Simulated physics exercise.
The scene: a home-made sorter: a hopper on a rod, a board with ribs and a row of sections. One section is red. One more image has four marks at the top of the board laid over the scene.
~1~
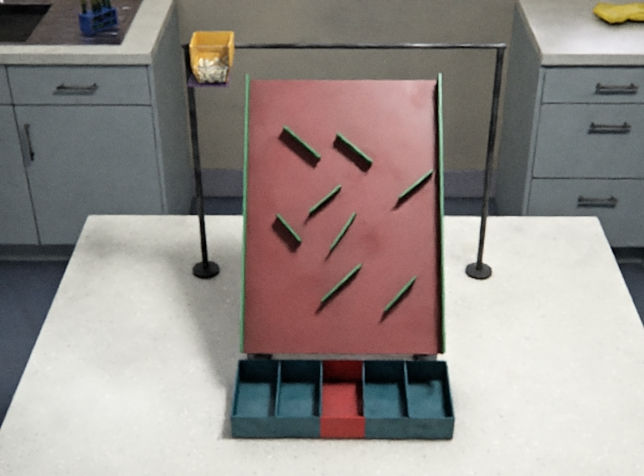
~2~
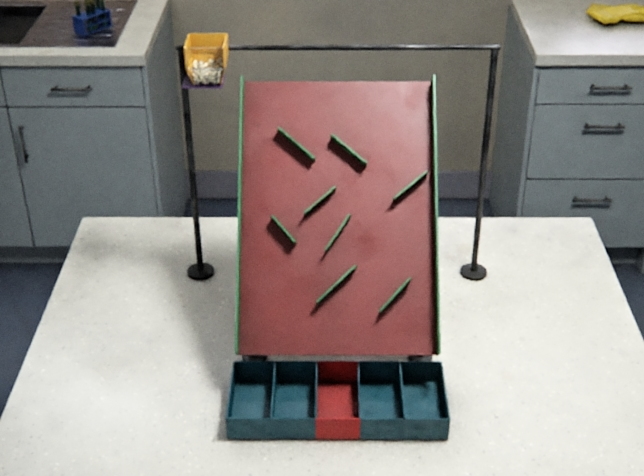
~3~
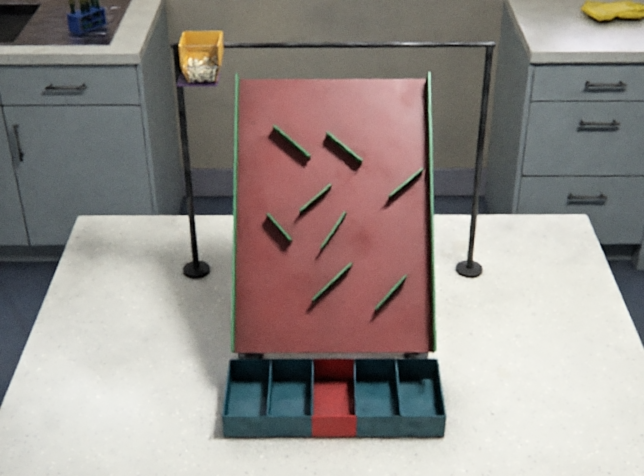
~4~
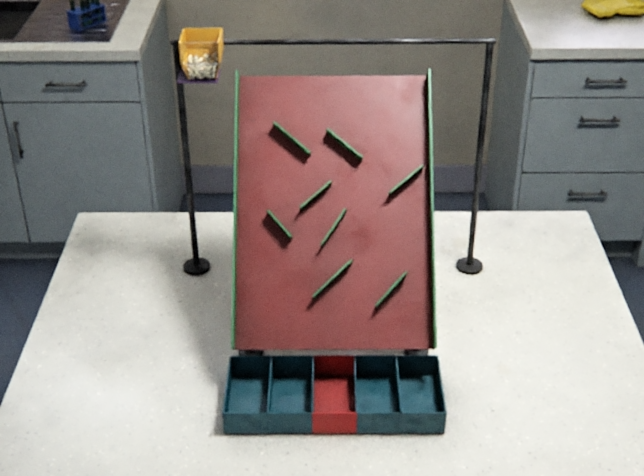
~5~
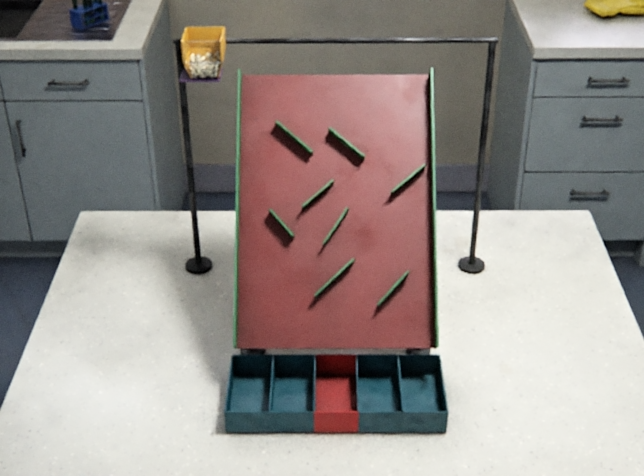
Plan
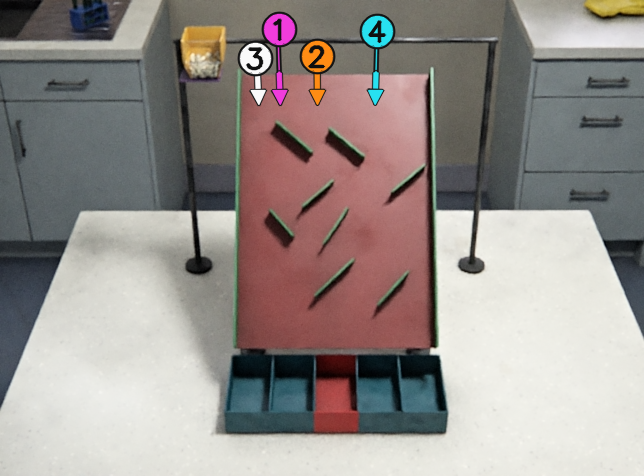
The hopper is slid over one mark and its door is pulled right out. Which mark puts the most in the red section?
4 works best here.
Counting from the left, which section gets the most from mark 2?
The second.
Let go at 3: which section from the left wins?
It is the first one.
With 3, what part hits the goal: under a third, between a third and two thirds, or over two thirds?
Under a third.
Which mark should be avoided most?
The answer is 3.
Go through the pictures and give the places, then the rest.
Hopper at (215, 73), white beans, door shut, in the first picture.
Ribs (278, 127) to (315, 158), (332, 134) to (367, 163), (305, 213) to (335, 186), in the second picture.
Ribs (389, 196) to (423, 168), (267, 213) to (291, 240), (321, 248) to (345, 212), in the third picture.
Ribs (313, 296) to (352, 260), (376, 305) to (407, 272), in the fourth picture.
Red section at (336, 420), number 3 of 5 from the left, in the fifth picture.
On the marked copy, mark 1 meets the board at (280, 99); mark 2 meets the board at (317, 99); mark 3 meets the board at (258, 99); mark 4 meets the board at (375, 99).
With 1, about a quarter in the red section, about two thirds in other sections, a small part outside the box.
With 2, about a quarter in the red section, most in other sections.
With 3, none in the red section, all in other sections.
With 4, about half in the red section, about half in other sections.
